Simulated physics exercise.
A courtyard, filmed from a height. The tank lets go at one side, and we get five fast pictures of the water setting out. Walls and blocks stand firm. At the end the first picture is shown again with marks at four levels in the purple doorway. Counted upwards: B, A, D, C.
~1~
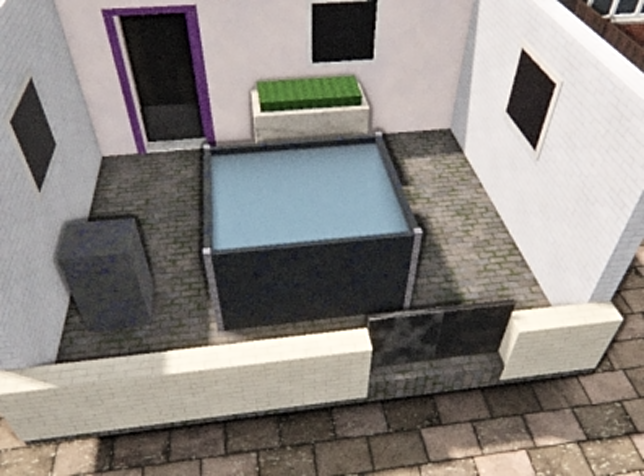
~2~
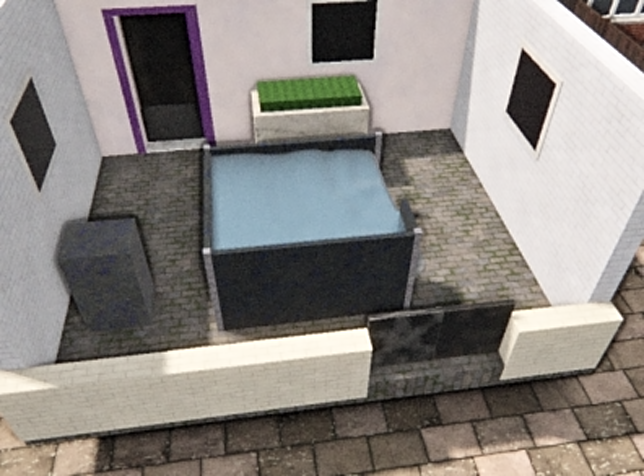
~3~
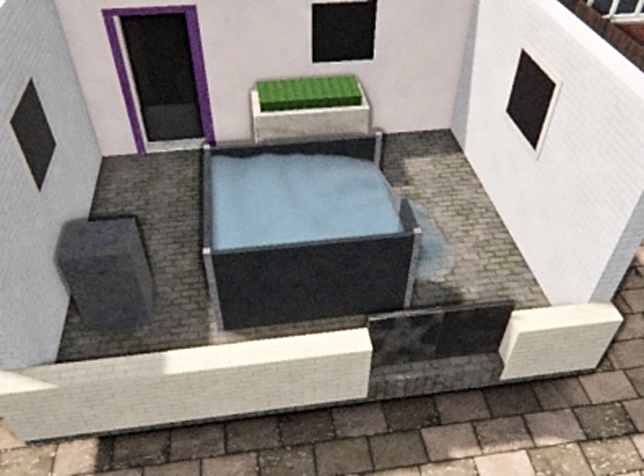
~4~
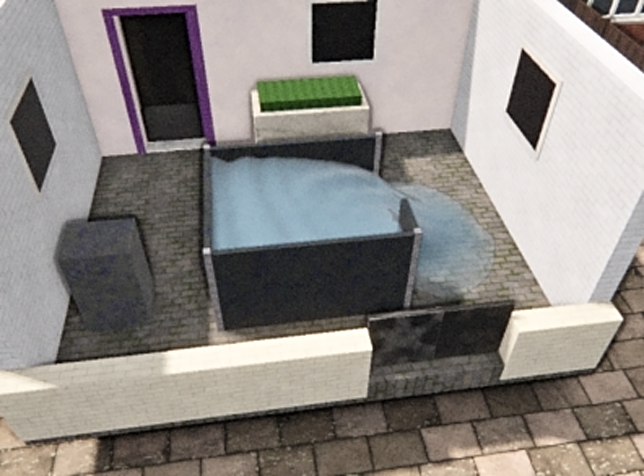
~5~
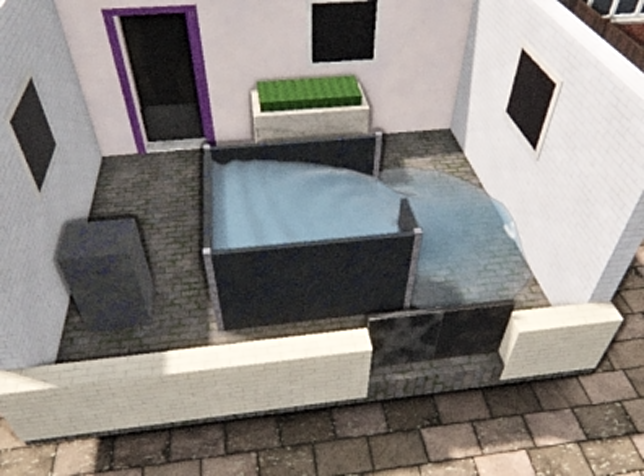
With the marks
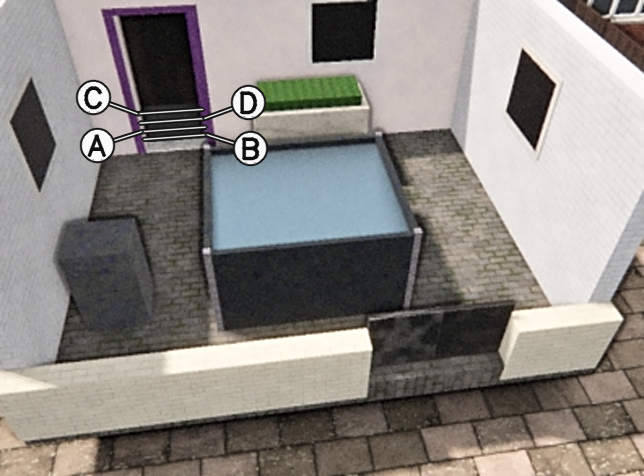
Water in a dark square tank surging out through its right side and spreading across the paving of a white-walled courtyard.
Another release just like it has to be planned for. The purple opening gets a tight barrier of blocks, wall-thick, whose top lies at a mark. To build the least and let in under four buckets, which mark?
B will do.
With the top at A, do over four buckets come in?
No.
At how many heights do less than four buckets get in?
All of the four.
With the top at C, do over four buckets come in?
No, not at all.
In white, A at (173, 129); B at (175, 137); C at (170, 111); D at (172, 120); from the bottom up B, A, D, C.
With A, nothing gets over.
With B, a splash gets over, under a bucket.
With C, nothing gets over.
With D, nothing gets over.
